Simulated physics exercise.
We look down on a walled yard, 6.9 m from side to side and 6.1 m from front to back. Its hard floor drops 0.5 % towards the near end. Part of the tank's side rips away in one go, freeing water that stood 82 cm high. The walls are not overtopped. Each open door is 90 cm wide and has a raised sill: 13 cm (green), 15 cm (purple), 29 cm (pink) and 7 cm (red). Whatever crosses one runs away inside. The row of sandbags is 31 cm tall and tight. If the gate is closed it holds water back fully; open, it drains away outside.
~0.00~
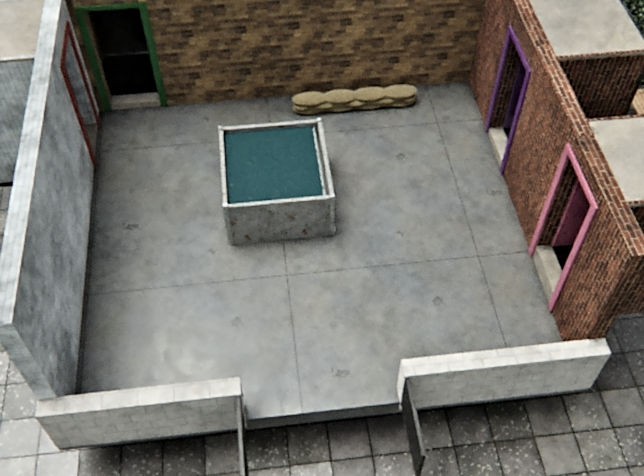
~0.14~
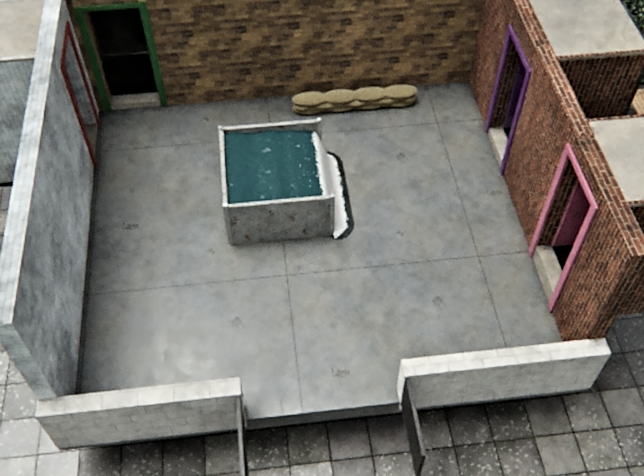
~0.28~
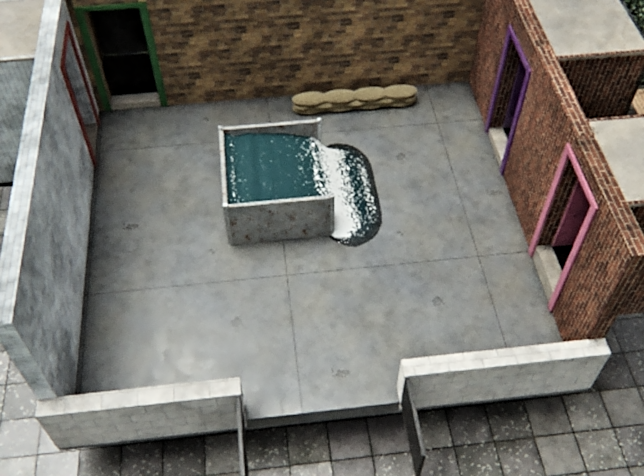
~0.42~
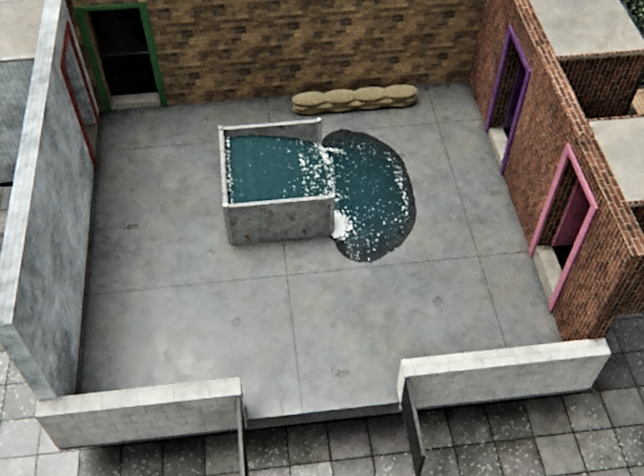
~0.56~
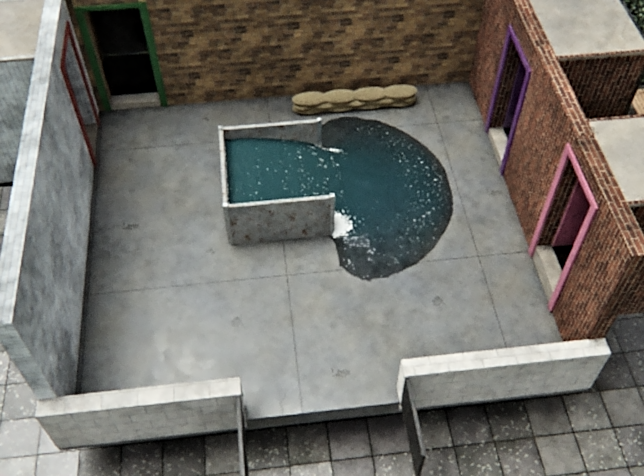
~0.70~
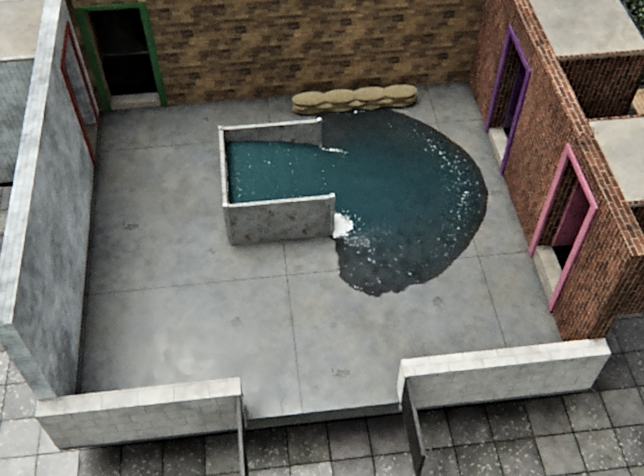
Water burst out of the right side of a square concrete tank in a walled yard, foaming white at first, then spread across the grey floor in a widening dark, rounded pool.
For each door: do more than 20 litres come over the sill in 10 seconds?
Within that time: At the green door it keeps below the limit; at the purple door it exceeds the limit; at the pink door it stays under the limit; at the red door it keeps below the limit.
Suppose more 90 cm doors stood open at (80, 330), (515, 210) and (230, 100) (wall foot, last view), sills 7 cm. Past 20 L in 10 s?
In turn: Below, past it, below.
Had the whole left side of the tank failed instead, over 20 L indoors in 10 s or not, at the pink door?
Against that limit: Pink under.
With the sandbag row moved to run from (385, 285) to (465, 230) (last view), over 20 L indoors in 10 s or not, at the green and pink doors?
Against that limit: Green under, pink not over.
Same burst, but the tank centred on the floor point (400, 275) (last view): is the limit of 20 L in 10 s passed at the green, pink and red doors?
Against that limit: Green not over, pink over, red below.
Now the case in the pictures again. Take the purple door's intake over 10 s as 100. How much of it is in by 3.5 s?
About 100 per cent.
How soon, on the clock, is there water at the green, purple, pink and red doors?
Green 4.0 s, purple 0.8 s, pink 1.2 s, red 4.5 s.
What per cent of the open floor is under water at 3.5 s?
About 45 per cent.
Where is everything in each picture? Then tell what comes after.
The tank at (275, 165) is whole and still, 82 cm deep, in the first picture.
Water pours out at (324, 181) and has run 0.9 m, to a hidden place; typically 11 cm deep outside, 82 cm at the tank's back, in the second picture.
The front is at (345, 148), 1.2 m from the gap at (324, 185); 1.5 m2 of floor is under water; 76 cm left at the back of the tank, in the third picture.
The front is at (368, 138), 1.5 m from the gap at (324, 186); 3.1 m2 of floor is under water; 70 cm left at the back of the tank, in the fourth picture.
The front is at (448, 202), 2.1 m from the gap at (324, 186); 5.3 m2 of floor is under water; 67 cm left at the back of the tank, in the fifth picture.
Water pours out at (324, 187) and has run 2.6 m, to (482, 196); typically 6 cm deep outside, 61 cm at the tank's back, in the sixth picture.
After 1.4 s water covers 30 % of the floor and is deepest (38 cm) near (507, 194); green door not reached, purple door 32 cm at the sill, 52 L in, pink door 16 cm at the sill, 0 L in, red door not reached.
After 2.2 s water covers 35 % of the floor and is deepest (42 cm) near (569, 367); green door not reached, purple door 29 cm at the sill, 137 L in, pink door 20 cm at the sill, 0 L in, red door not reached.
After 3.5 s water covers 45 % of the floor and is deepest (24 cm) near (569, 367); green door not reached, purple door 15 cm at the sill, 177 L in, pink door 11 cm at the sill, 0 L in, red door not reached.
After 6.0 s water covers 85 % of the floor and is deepest (12 cm) near (569, 367); green door 3 cm at the sill, 0 L in, purple door 8 cm at the sill, 179 L in, pink door 11 cm at the sill, 0 L in, red door 7 cm at the sill, 3 L in.
After 10.0 s water covers 95 % of the floor and is deepest (10 cm) near (74, 422); green door 6 cm at the sill, 0 L in, purple door 3 cm at the sill, 180 L in, pink door 6 cm at the sill, 0 L in, red door 6 cm at the sill, 5 L in.
